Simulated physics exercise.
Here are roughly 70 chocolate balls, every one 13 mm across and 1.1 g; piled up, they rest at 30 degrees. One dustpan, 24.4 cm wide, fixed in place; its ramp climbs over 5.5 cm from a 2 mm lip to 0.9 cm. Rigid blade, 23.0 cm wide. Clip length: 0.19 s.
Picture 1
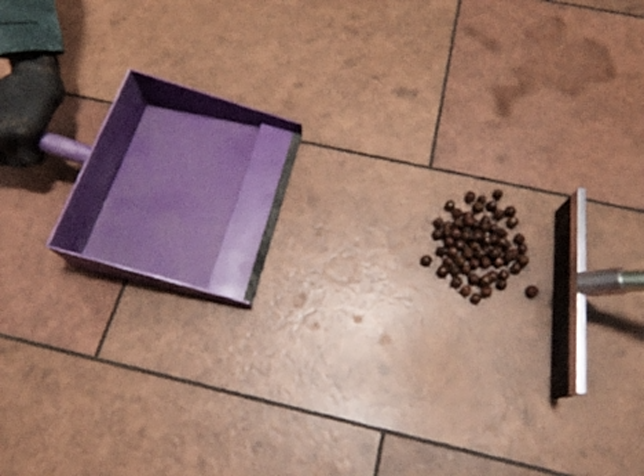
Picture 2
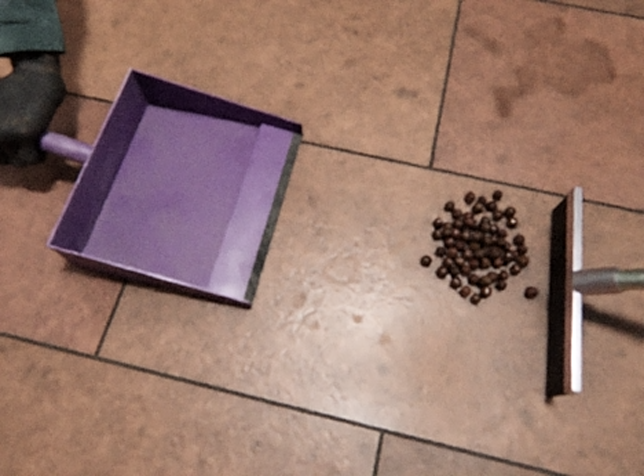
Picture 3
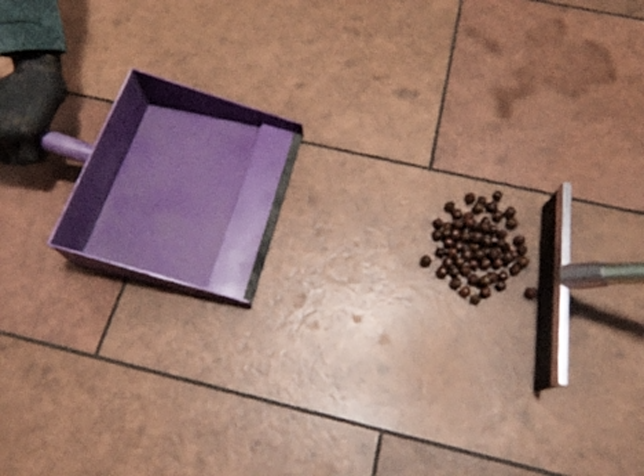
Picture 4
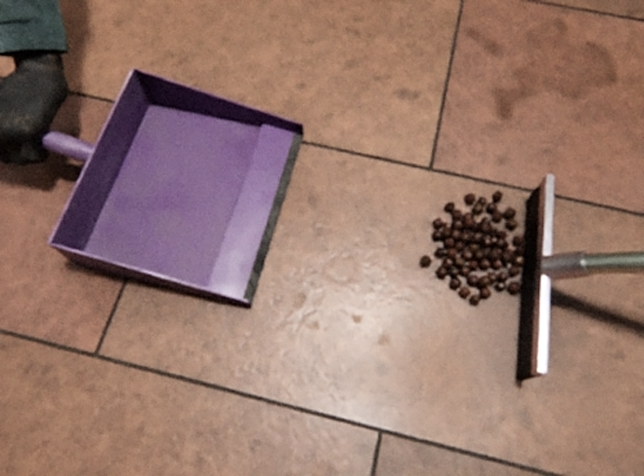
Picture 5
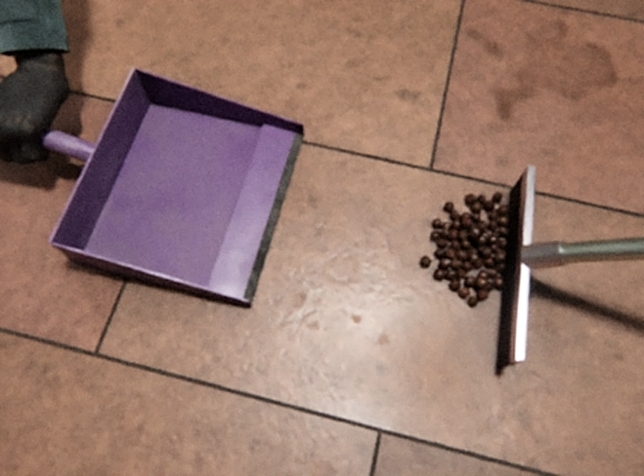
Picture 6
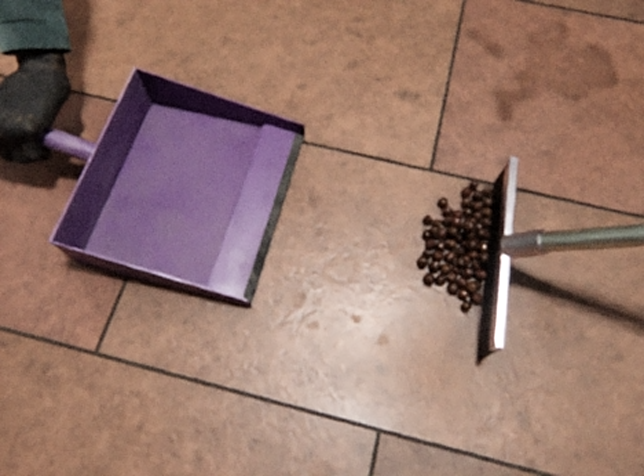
A flat blade slides left across the tiles and pushes into a cluster of brown balls.
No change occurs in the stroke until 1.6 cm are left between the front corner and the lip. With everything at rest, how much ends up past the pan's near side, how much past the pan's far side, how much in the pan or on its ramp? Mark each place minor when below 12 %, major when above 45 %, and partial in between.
Past the pan's near side - minor; past the pan's far side - partial; in the pan or on its ramp - partial.
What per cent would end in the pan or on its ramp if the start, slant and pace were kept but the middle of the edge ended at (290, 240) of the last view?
About 40 per cent.
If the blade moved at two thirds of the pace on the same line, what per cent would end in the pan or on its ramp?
Some 35 %.
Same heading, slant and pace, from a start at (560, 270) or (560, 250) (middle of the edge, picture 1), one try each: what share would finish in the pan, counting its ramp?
I'd put it near 35 per cent for the first and near 25 per cent for the second.
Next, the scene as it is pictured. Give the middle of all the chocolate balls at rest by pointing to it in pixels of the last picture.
When it all comes to rest, the middle is near (280, 179).
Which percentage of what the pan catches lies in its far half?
Some 80 per cent.
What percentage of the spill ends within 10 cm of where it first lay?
Roughly 0 in a hundred.
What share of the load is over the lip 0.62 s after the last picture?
Over the lip: Approx. 45 %.
Then, 0.21 s after the last picture, middle of the blade 14 cm from the lip; 0 % over the lip, far side 10 %, near side 0 %.
Then, 0.35 s after the last picture, middle of the blade 6 cm from the lip; 0 % over the lip, far side 15 %, near side 0 %.
Then, 0.62 s after the last picture, middle of the blade 2 cm from the lip; 45 % over the lip, far side 20 %, near side 5 %.
In the end, near side 5 %, far side 20 %, pan 40 %, in front of the lip or behind the blade 40 %.
